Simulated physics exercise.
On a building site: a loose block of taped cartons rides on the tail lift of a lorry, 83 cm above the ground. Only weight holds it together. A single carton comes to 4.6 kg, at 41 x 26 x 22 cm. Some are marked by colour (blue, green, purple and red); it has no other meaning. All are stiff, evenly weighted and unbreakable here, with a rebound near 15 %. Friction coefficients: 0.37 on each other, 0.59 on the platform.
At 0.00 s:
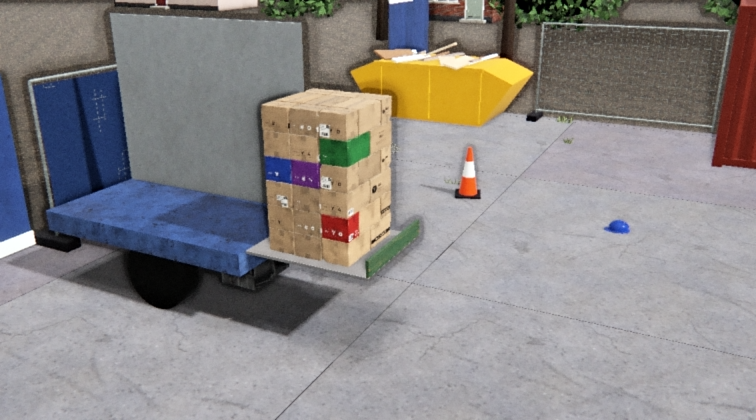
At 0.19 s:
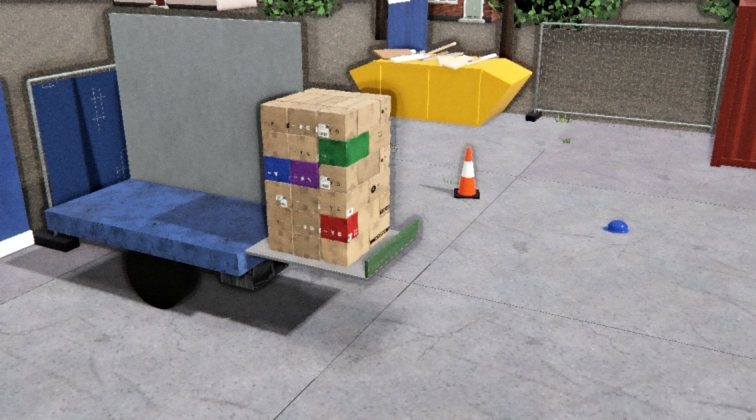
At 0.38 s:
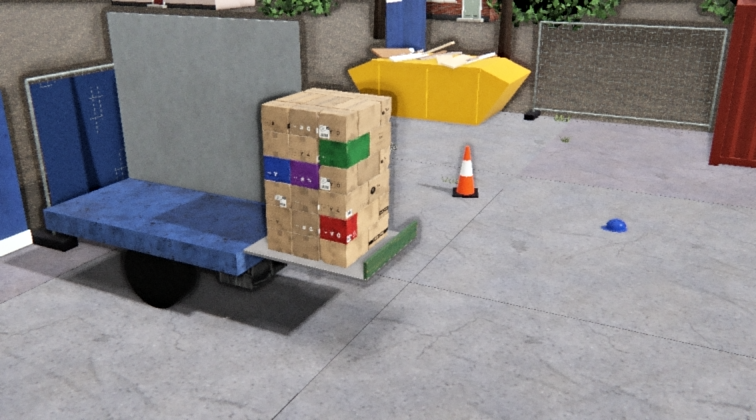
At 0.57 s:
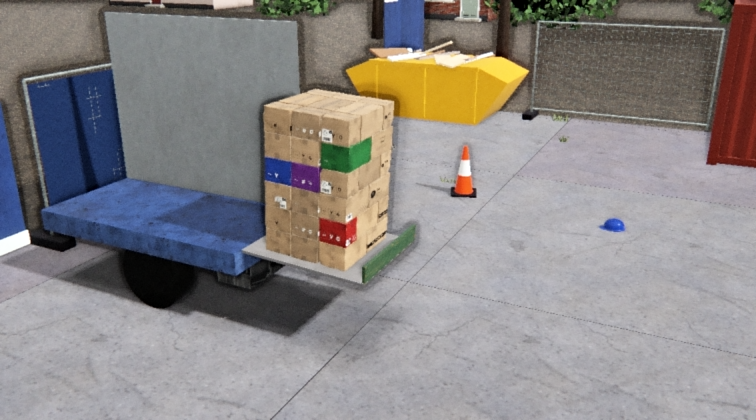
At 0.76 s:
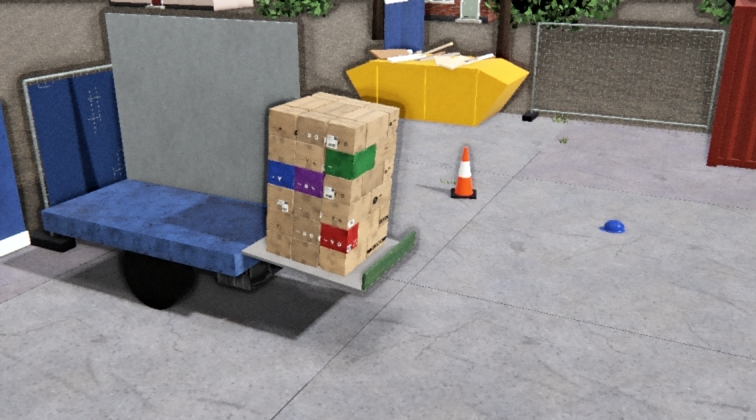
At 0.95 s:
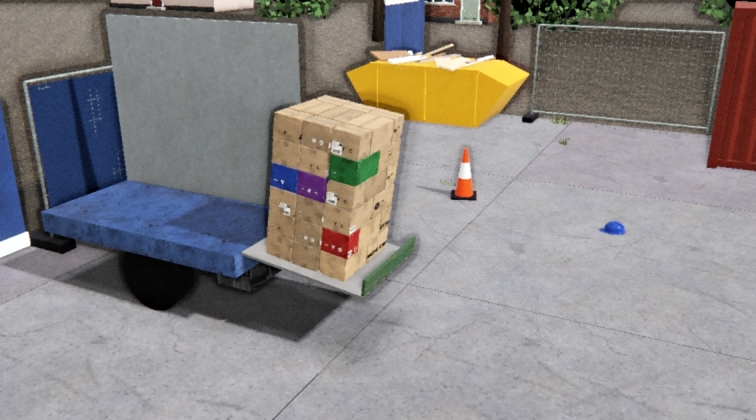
A tall stack of taped cartons tilts slightly right as the lorry's tail lift slopes down.
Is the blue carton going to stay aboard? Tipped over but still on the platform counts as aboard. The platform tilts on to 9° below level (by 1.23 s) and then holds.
It stays up there.
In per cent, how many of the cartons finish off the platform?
About 0 per cent.
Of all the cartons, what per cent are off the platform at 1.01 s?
At that moment 0 per cent.
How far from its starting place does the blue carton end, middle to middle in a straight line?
About 15 cm.
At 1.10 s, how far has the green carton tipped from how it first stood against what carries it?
Roughly 0°.
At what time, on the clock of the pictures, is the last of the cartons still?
At about 2.0 s.
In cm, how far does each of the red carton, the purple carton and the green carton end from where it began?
Moved: Red 10, purple 20, green 20.
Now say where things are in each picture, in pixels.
In the first frame (we follow the side turned to the camera; leans and shifts are taken against what carries them), platform's outer corner (367, 280) slope 0°; blue carton (278, 170); purple carton (305, 174); green carton (333, 153); no piece has moved.
In the second frame, platform's outer corner (366, 280) slope 0°; blue carton (277, 170).
In the third frame, platform's outer corner (365, 281) slope 1°; blue carton (277, 170).
In the fourth frame, platform's outer corner (363, 285) slope 3°; blue carton (278, 172).
In the fifth frame, platform's outer corner (363, 292) slope 5°; blue carton (281, 175).
In the sixth frame, platform's outer corner (362, 298) slope 7°; blue carton (284, 178); green carton (343, 171); purple carton (311, 187); no piece has moved.
Around 1.01 s, slope 8°; none of the 45 cartons off the platform; blue carton unmoved.
Around 1.10 s, slope 9°; none of the 45 cartons off the platform; blue carton unmoved.
Finally (2.0 s), slope 9°; none of the 45 cartons off the platform; blue carton unmoved; purple carton unmoved; green carton unmoved. Seen by the last camera, middles, blue carton near (292, 177), purple carton near (319, 186).
